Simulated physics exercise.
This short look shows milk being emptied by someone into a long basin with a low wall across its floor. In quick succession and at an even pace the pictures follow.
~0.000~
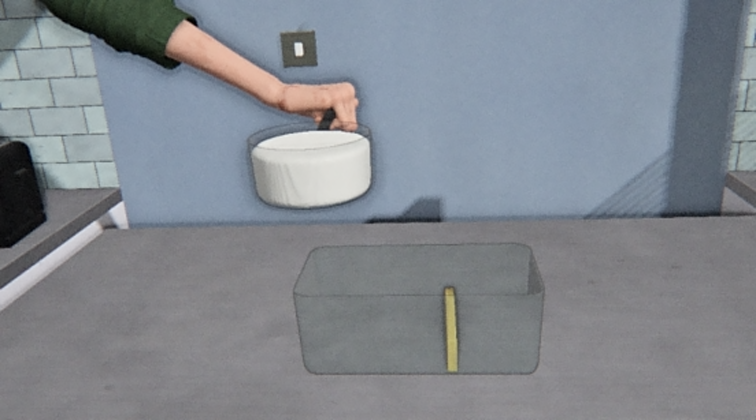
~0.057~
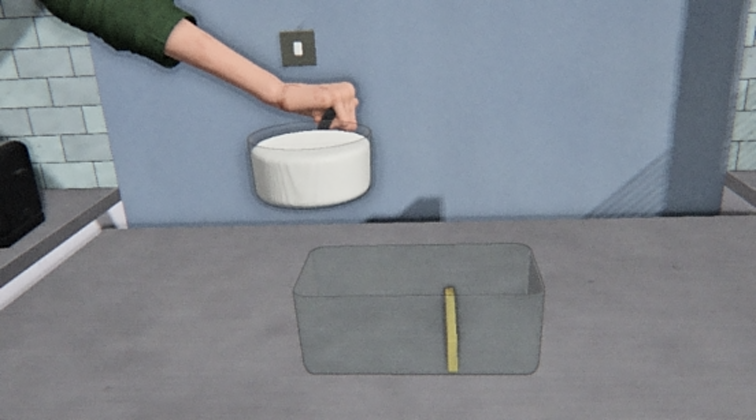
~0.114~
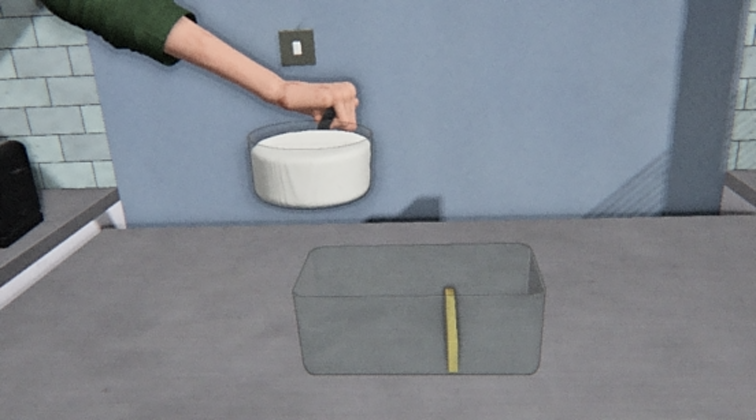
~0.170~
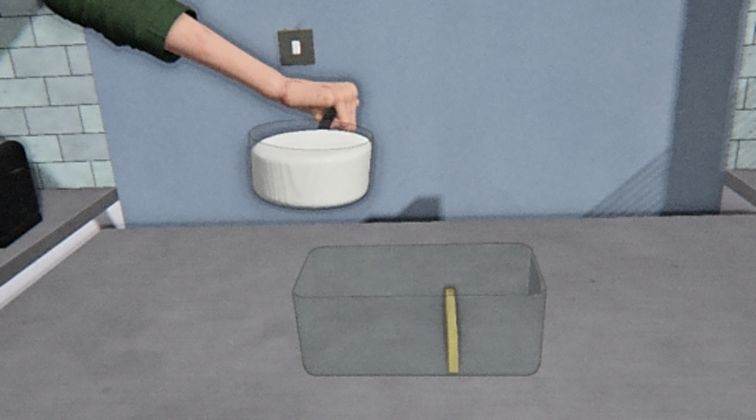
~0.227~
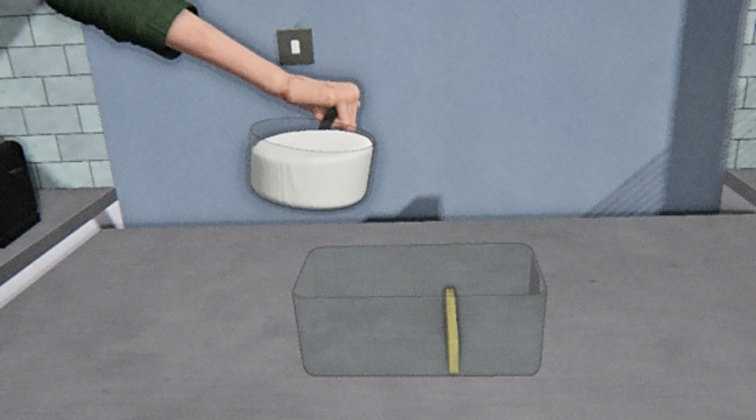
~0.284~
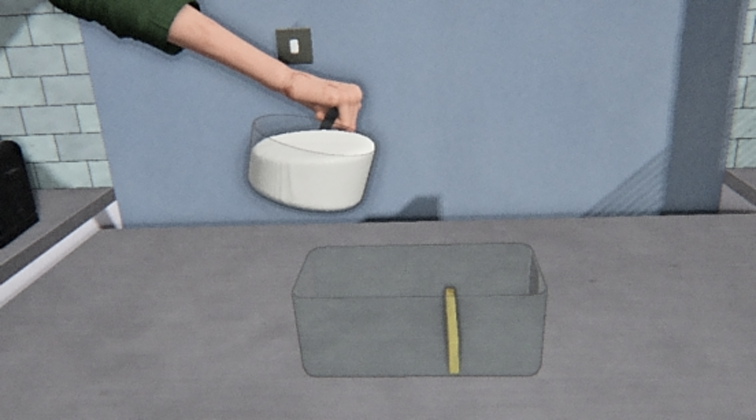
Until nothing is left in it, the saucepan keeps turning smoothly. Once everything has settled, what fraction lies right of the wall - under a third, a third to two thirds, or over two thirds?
Once it settles, the part right of the wall is below a third, I'd say.
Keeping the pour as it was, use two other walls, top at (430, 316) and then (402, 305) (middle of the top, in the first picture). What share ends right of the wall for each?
You'd get roughly 55 per cent the first time and roughly 80 per cent the second.
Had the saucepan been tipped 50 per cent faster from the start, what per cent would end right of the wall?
Estimate: Around 15 %.
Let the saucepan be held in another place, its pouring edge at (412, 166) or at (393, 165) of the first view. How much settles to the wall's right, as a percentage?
The first start yields 60 per cent, the second 40 per cent.
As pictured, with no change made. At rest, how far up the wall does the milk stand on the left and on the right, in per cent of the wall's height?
Once it is still, the left part shows 60 per cent and the right part 40.
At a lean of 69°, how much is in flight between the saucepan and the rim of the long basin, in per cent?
I'd say some 35 per cent of it.
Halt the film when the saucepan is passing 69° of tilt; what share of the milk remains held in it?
Close to 50 parts in a hundred remain.
A moment on, the saucepan is tipped part way and 49 per cent is still to pour, 13 is left of the wall and 4 right of it.
Next, the saucepan is tipped on its side and 10 per cent is still to pour, 58 is left of the wall and 23 right of it.
Then the saucepan is tipped right over and 1 per cent is still to pour, 73 is left of the wall and 23 right of it.
Later the saucepan is tipped right over and 0 per cent is still to pour, 74 is left of the wall and 24 right of it.
Finally, 74 per cent lies left of the wall, 24 right of it and 2 outside.
